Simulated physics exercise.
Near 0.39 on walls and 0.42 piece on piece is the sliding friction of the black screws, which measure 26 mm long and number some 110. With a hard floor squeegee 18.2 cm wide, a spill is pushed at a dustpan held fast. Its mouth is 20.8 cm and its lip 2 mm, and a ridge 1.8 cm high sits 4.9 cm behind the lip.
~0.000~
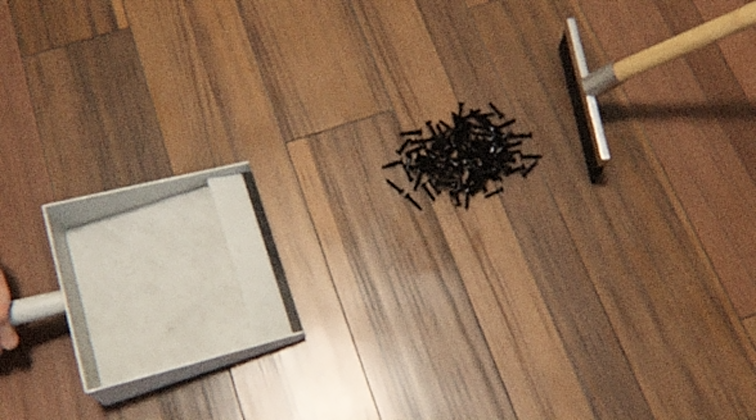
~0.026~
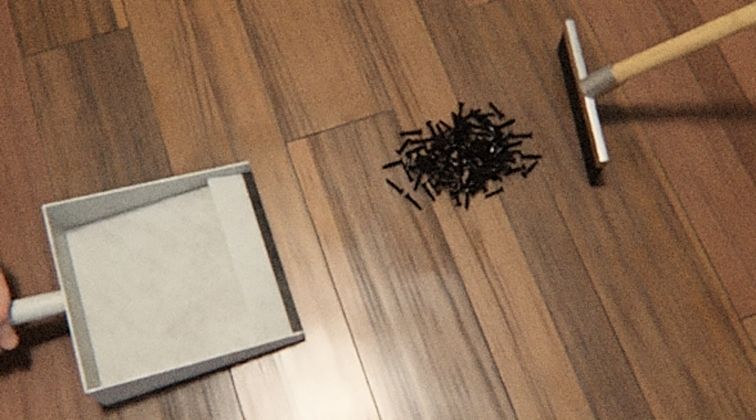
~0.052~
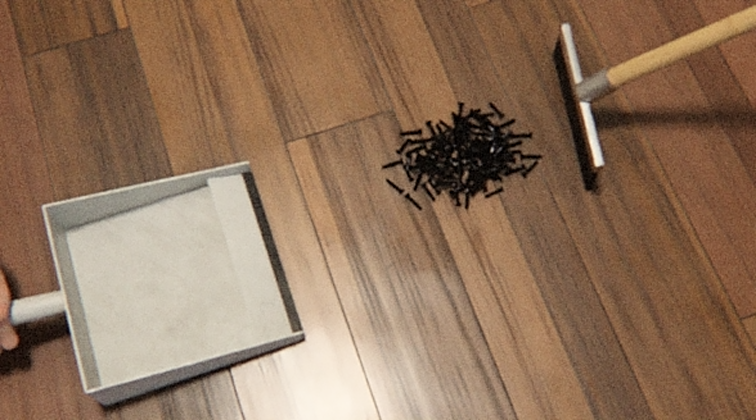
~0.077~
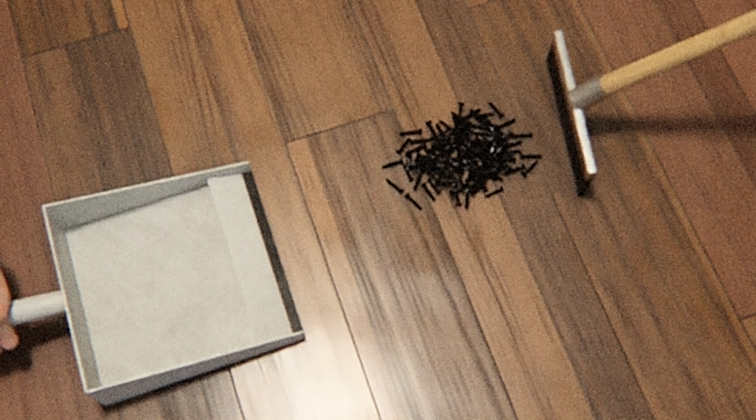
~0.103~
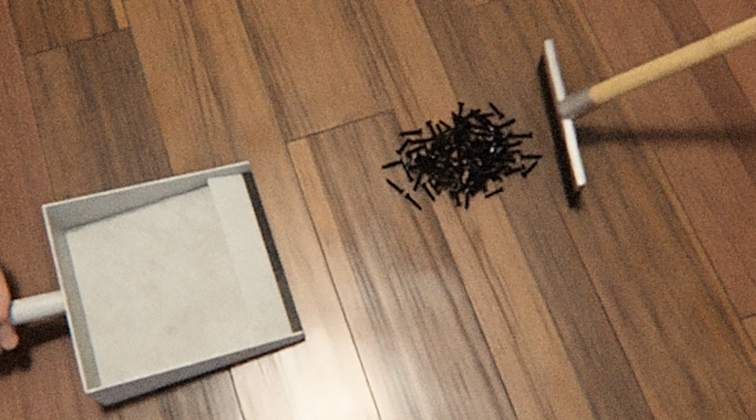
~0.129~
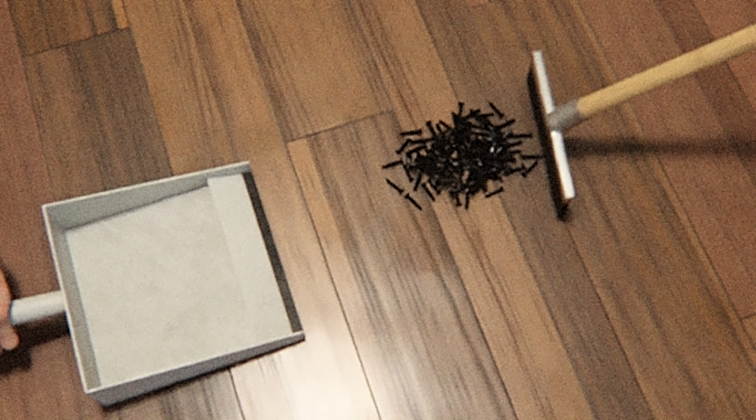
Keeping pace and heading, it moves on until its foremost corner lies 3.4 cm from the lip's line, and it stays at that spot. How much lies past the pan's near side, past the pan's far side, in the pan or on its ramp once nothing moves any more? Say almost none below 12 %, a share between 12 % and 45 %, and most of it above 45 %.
Near side: Almost none. Far side: Almost none. Pan: Almost none.
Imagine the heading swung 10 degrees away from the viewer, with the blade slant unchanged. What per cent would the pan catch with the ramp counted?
Around 10 %.
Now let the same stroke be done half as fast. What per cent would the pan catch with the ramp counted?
Then near 0 in a hundred.
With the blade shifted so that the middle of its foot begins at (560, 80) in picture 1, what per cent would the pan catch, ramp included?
It would come to about 0 in a hundred.
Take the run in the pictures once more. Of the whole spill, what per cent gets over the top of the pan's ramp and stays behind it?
Close to 0 per cent.
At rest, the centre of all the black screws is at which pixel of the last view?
Somewhere around (352, 192) in the final frame.
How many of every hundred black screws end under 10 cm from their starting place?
I'd guess some 45 per cent.
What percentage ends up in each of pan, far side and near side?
Near side 0; far side 5; pan 0.
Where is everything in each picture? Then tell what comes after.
Blade from (603, 161) to (569, 27), moved 0.0 cm, 0 of the pieces shifted so far; middle of the pieces at (463, 150); pan at (164, 288), in the first picture.
Blade from (602, 162) to (568, 28), moved 0.3 cm, 0 of the pieces shifted so far; middle of the pieces at (463, 150), in the second picture.
Blade from (597, 167) to (564, 32), moved 1.0 cm, 0 of the pieces shifted so far; middle of the pieces at (463, 150), in the third picture.
Blade from (590, 175) to (557, 39), moved 2.3 cm, 0 of the pieces shifted so far; middle of the pieces at (463, 150), in the fourth picture.
Blade from (580, 186) to (547, 49), moved 4.1 cm, 0 of the pieces shifted so far; middle of the pieces at (463, 150), in the fifth picture.
Blade from (568, 198) to (536, 60), moved 6.1 cm, 0 of the pieces shifted so far; middle of the pieces at (463, 150); pan at (164, 288). The blade's pace is about 0.78 m/s, heading 27 degrees towards the viewer's side, in the sixth picture.
After 0.33 s, middle of the blade 19 cm from the lip; 0 % over the lip, far side 5 %, near side 0 %.
Then, at 0.47 s, middle of the blade 10 cm from the lip; 0 % over the lip, far side 5 %, near side 0 %.
Then, at 0.73 s, middle of the blade 5 cm from the lip; 0 % over the lip, far side 5 %, near side 0 %.
By 1.3 s all is still; near side 0 %, far side 5 %, pan 0 %, in front of the lip or behind the blade 90 %.
